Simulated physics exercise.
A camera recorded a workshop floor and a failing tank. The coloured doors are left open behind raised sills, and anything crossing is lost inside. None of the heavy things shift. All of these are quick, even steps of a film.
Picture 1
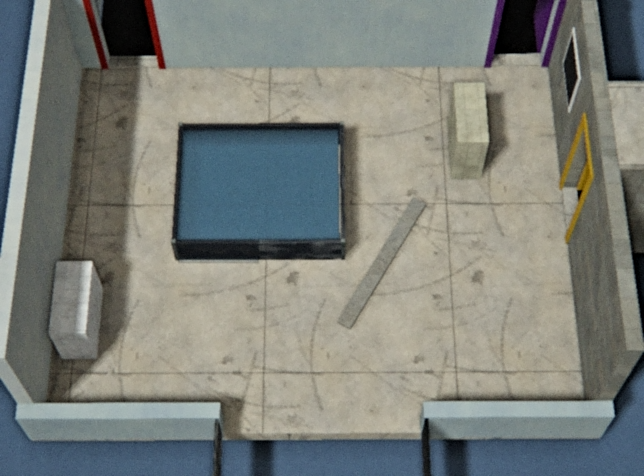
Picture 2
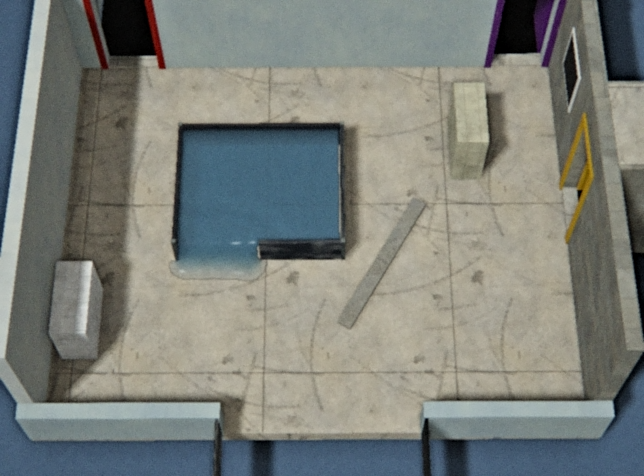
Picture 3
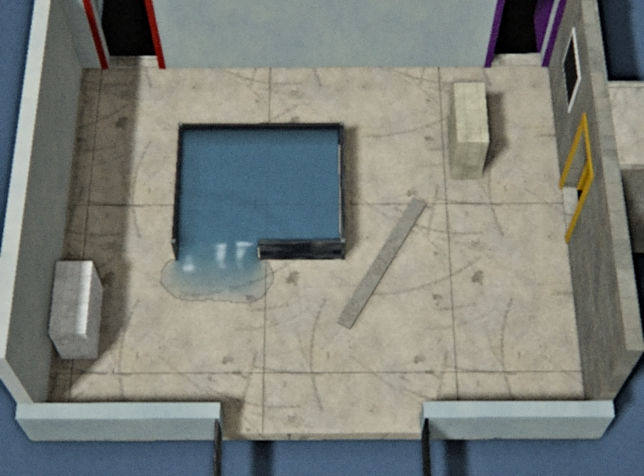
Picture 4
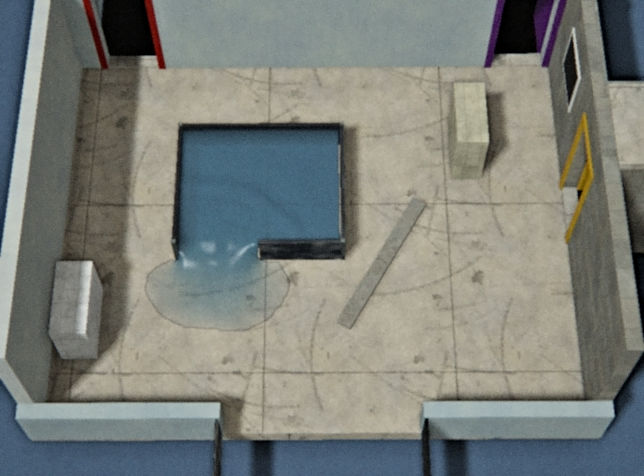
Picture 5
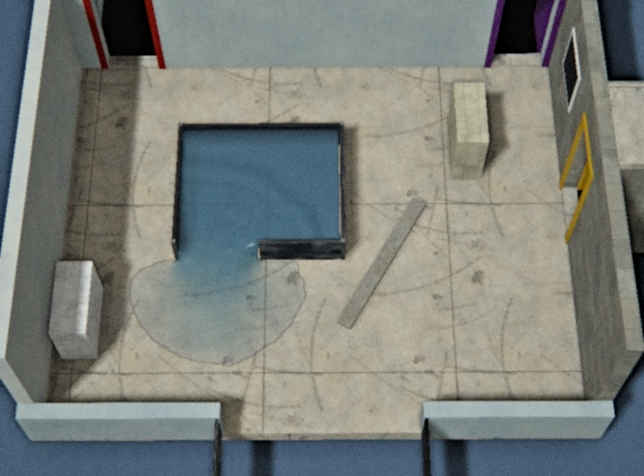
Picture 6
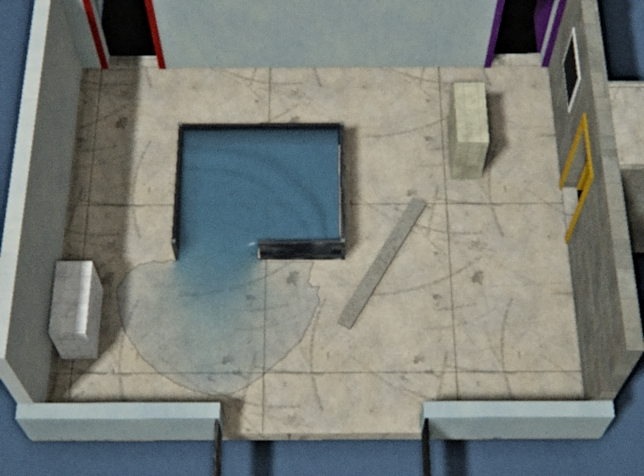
Workshop floor with a water tank opening at its front left, water pouring through the gap and spreading forward across the tiles.
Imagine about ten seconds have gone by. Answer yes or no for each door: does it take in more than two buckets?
Yellow door: No; purple door: No; red door: Yes.
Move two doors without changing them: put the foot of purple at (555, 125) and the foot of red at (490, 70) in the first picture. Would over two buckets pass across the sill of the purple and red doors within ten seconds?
Taking them in turn, the purple door remains below the mark and the red door remains below the mark.
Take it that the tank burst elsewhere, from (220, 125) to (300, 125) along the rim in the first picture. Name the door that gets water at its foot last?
I'd say the yellow one.
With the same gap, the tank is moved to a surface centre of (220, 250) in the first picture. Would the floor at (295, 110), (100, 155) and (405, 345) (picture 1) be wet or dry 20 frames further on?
First spot stays unwetted, second spot gets drenched, third spot gets drenched.
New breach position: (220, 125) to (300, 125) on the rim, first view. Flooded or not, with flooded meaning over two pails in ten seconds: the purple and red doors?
I'd say the purple one ends up above, and the red one ends up above.
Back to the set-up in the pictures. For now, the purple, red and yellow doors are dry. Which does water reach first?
Answer: The red-painted one.
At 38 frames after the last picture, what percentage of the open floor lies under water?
Roughly 40 %.
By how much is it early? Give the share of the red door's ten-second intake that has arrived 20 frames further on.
About 0 per cent.
A moment on, water covers 20 % of the floor; the yellow door not reached, the purple door not reached, the red door not reached.
Next, water covers 20 % of the floor; the yellow door not reached, the purple door not reached, the red door not reached.
Then, water covers 25 % of the floor; the yellow door not reached, the purple door not reached, the red door not reached.
Later, water covers 40 % of the floor; the yellow door not reached, the purple door not reached, the red door under two buckets in.
In the end, water covers 60 % of the floor; the yellow door not reached, the purple door not reached, the red door over two buckets in.
